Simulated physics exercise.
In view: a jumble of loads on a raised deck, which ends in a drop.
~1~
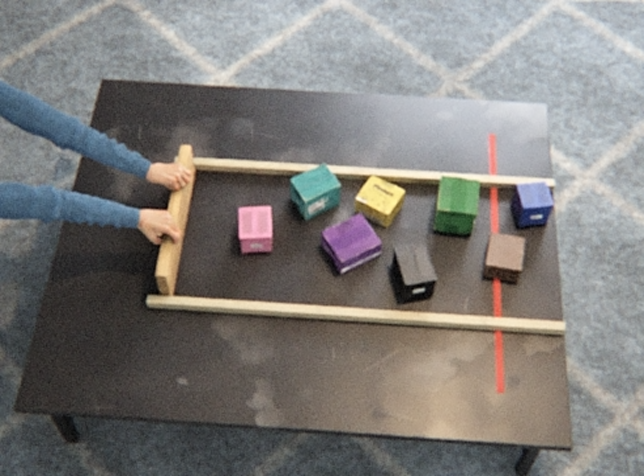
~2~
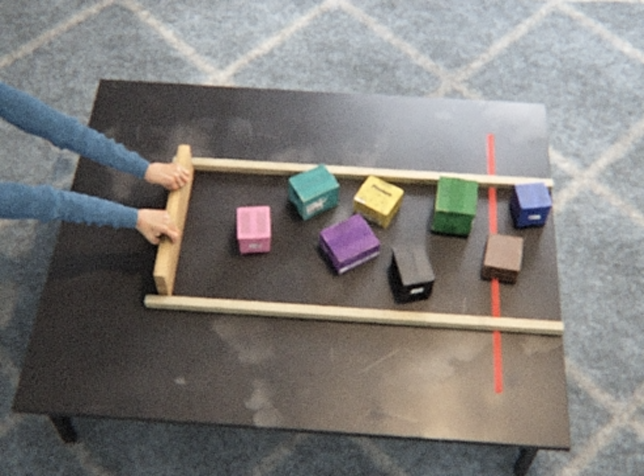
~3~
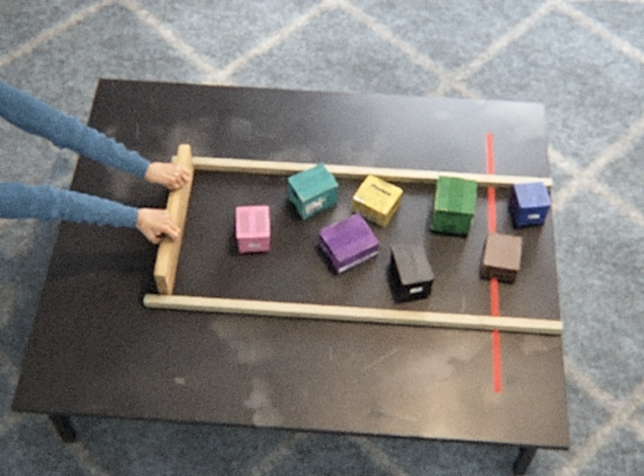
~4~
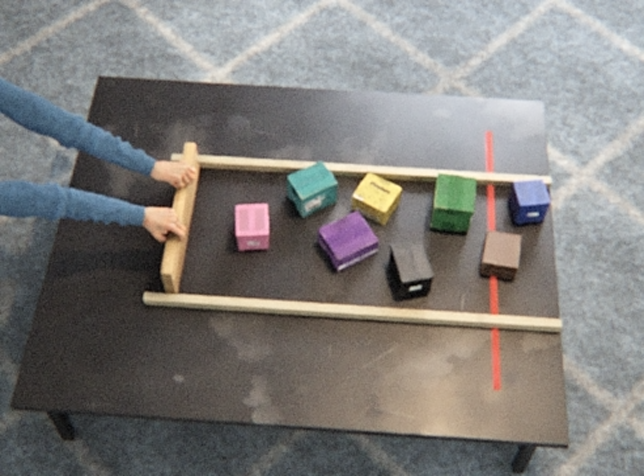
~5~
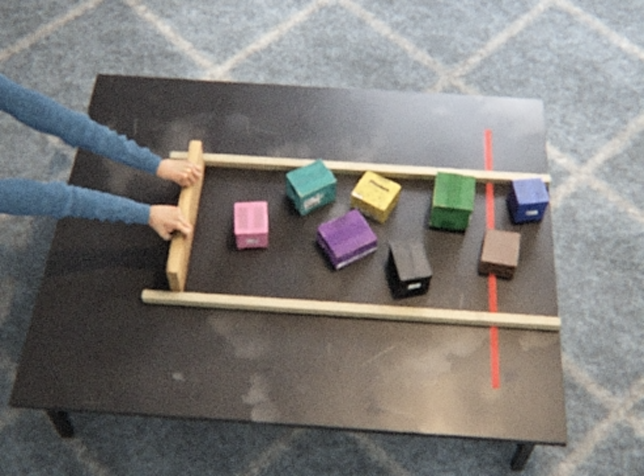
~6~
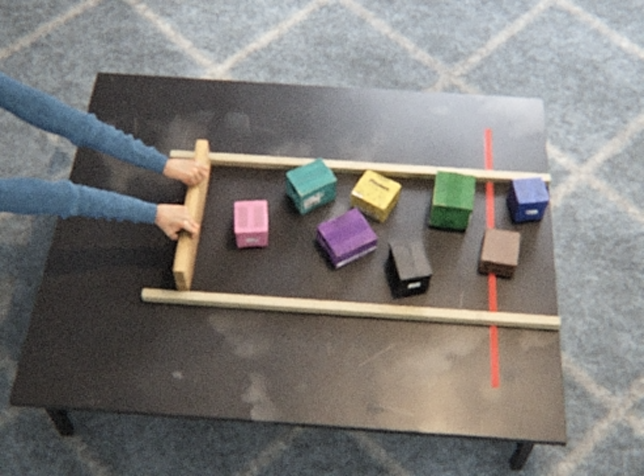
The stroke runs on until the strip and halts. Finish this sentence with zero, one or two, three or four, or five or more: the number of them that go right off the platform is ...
The number of them that go right off the platform is three or four.
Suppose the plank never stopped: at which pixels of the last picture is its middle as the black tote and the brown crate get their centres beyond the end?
The middle is at (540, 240) when it's the black tote, and at (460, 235) when it's the brown crate.
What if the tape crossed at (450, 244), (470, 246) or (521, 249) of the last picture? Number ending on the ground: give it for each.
Going through them in order, you'd see 1, 3 and 5.
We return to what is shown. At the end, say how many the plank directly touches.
3.
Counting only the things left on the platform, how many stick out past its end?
I'd say 2 of them.
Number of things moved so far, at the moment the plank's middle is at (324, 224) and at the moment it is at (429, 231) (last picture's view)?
Counts: 5, 8.
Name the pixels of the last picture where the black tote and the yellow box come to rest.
First object: (511, 287); second object: (552, 216).
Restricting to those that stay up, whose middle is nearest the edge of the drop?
The yellow box.
Soon after, none off yet; blue tote at rest near (527, 200); brown crate at rest near (499, 252); green parcel at rest near (452, 200).
After that, none off yet; blue tote at rest near (527, 200); brown crate at rest near (499, 252); green parcel displaced a little near (464, 200).
And then, none off yet; blue tote tilting well over near (574, 209); brown crate displaced about its own width near (531, 253); green parcel displaced well along near (536, 206).
In the end, the number that fall off is three or four; gone, green parcel, brown crate and blue tote.
